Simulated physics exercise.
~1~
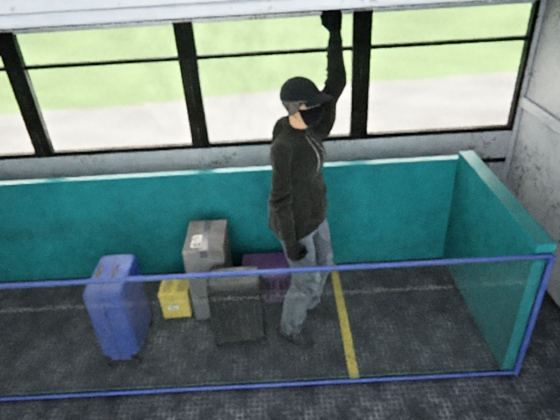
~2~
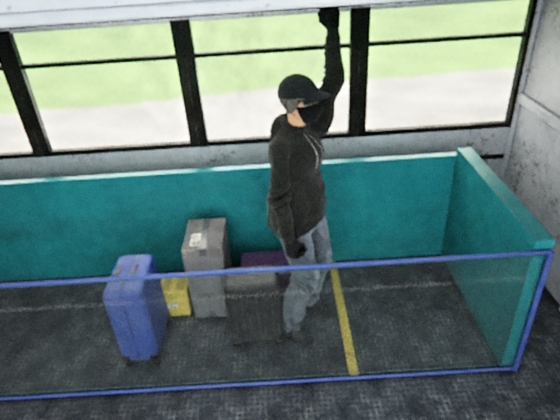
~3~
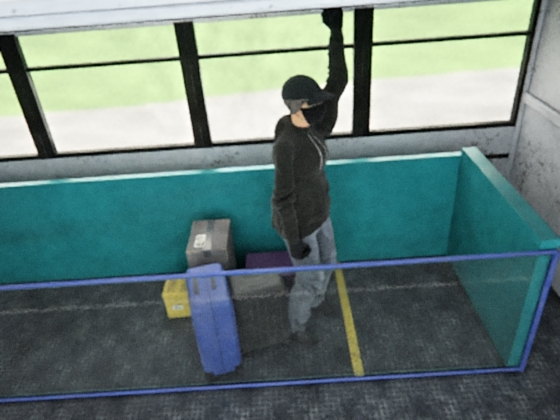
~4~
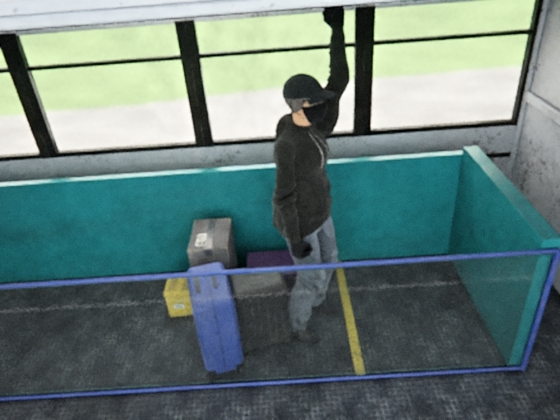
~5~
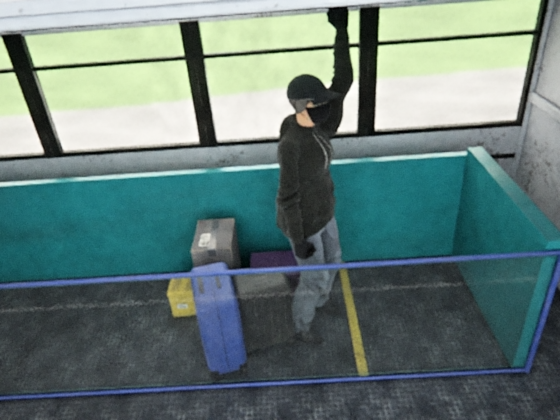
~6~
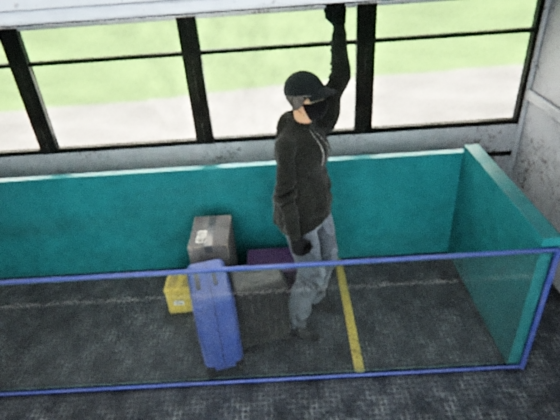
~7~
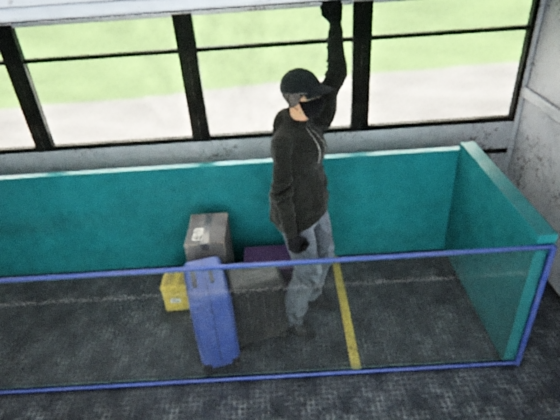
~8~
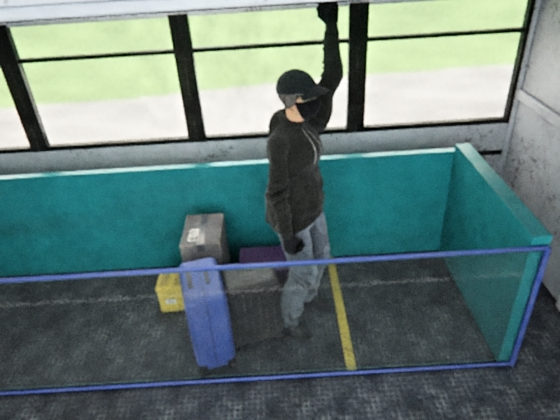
At the start, a passenger in a dark cap and jacket stands in a teal-walled bay beneath wide windows, one arm raised to hold on overhead, with luggage to the left. A big blue wheeled case and a small dark one begin rolling right, both upright. The small case shifts only a little, while the blue one rolls on past the front of the yellow tub and comes to rest close beside it. The tub, grey piece and purple crate stay put, as does the passenger. At the end, all the luggage sits still, short of the yellow line.
